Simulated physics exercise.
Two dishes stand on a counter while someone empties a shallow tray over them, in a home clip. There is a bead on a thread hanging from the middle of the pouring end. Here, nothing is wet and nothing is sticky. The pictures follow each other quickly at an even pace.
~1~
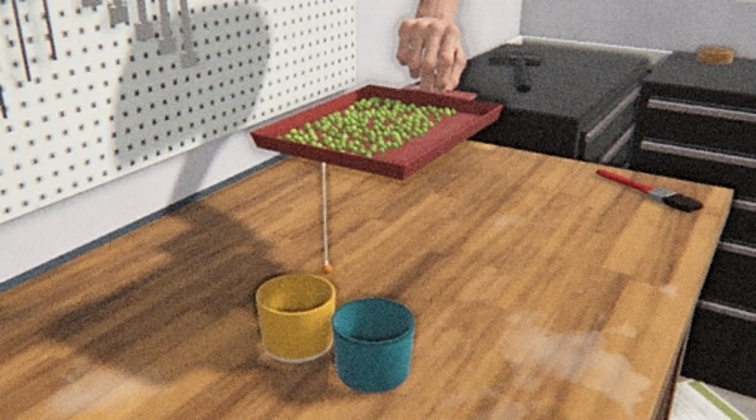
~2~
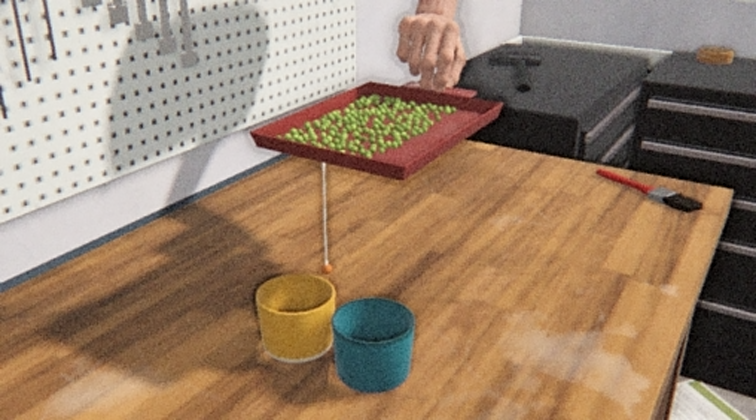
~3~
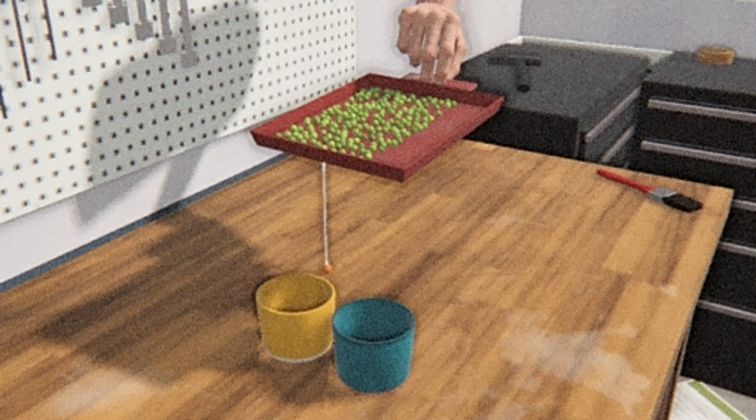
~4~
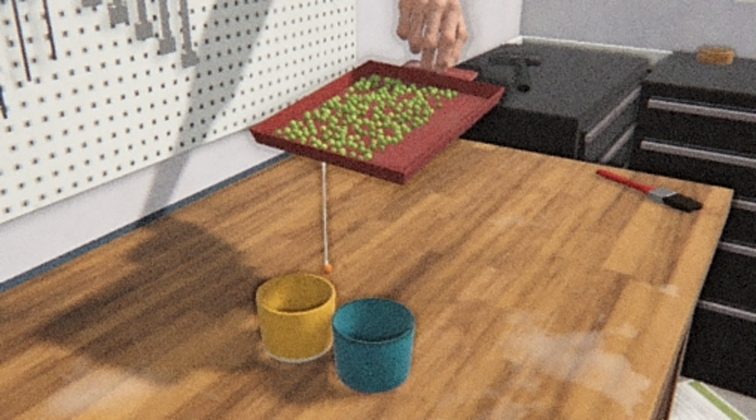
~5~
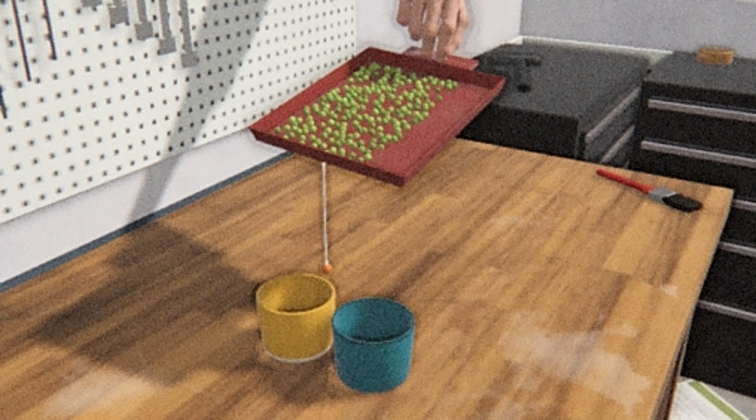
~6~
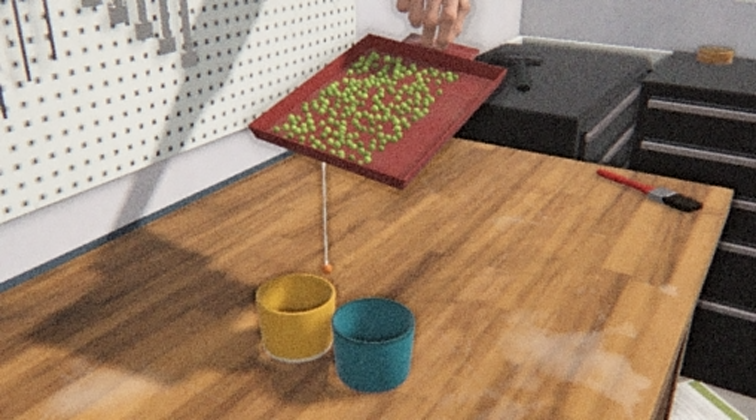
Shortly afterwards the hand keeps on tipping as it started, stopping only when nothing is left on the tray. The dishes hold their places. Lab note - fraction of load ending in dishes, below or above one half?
Catch exceeds half.
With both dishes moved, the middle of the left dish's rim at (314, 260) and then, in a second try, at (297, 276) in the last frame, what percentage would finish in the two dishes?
You'd get near 0 per cent and afterwards near 60 per cent.
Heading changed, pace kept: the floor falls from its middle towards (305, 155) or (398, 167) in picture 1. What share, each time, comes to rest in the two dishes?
First case around 20 per cent, second case 50 per cent.
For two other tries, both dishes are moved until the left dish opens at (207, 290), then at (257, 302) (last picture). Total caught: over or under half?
Short of half, then short of half.
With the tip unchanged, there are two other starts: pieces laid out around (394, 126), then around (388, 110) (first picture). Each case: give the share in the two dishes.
Share in order: Roughly 80 %, 70 %.
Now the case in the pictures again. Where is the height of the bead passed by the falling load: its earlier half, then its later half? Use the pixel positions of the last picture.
Starting near (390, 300), moving on to near (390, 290).
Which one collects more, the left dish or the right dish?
Fuller side: Right of the pair.
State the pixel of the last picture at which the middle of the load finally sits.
Around (376, 367), give or take.
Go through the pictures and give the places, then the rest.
The first picture shows corners of the pouring end near (256, 132) and (403, 163), level; middle of the load near (363, 126), dried peas; left dish near (273, 332); right dish near (351, 362); bead on its thread near (326, 269).
The second picture shows corners of the pouring end near (256, 131) and (403, 164), level; middle of the load near (363, 124).
The third picture shows corners of the pouring end near (256, 130) and (403, 166), tipped barely, lowest at the right corner; middle of the load near (363, 120).
The fourth picture shows corners of the pouring end near (255, 128) and (403, 169), tipped a little, lowest at the right corner; middle of the load near (363, 114).
The fifth picture shows corners of the pouring end near (255, 126) and (403, 172), tipped a little, lowest at the right corner; middle of the load near (362, 108).
The sixth picture shows corners of the pouring end near (254, 124) and (403, 176), tipped clearly, lowest at the right corner; middle of the load near (362, 104), near a third on the move; left dish near (273, 332); right dish near (351, 362).
Shortly afterwards, tray tipped steeply; the bulk on the tray; a little in the right dish; only a few in the left dish; a little outside both; a little in the air.
Next, tray tipped right over; a little on the tray; near two thirds in the right dish; a little outside both; a little in the air.
Some moments later, tray tipped past a quarter turn; the bulk in the right dish; near a quarter outside both.
In the end, tray tipped past a quarter turn; the bulk in the right dish; none at all in the left dish; near a quarter outside both.
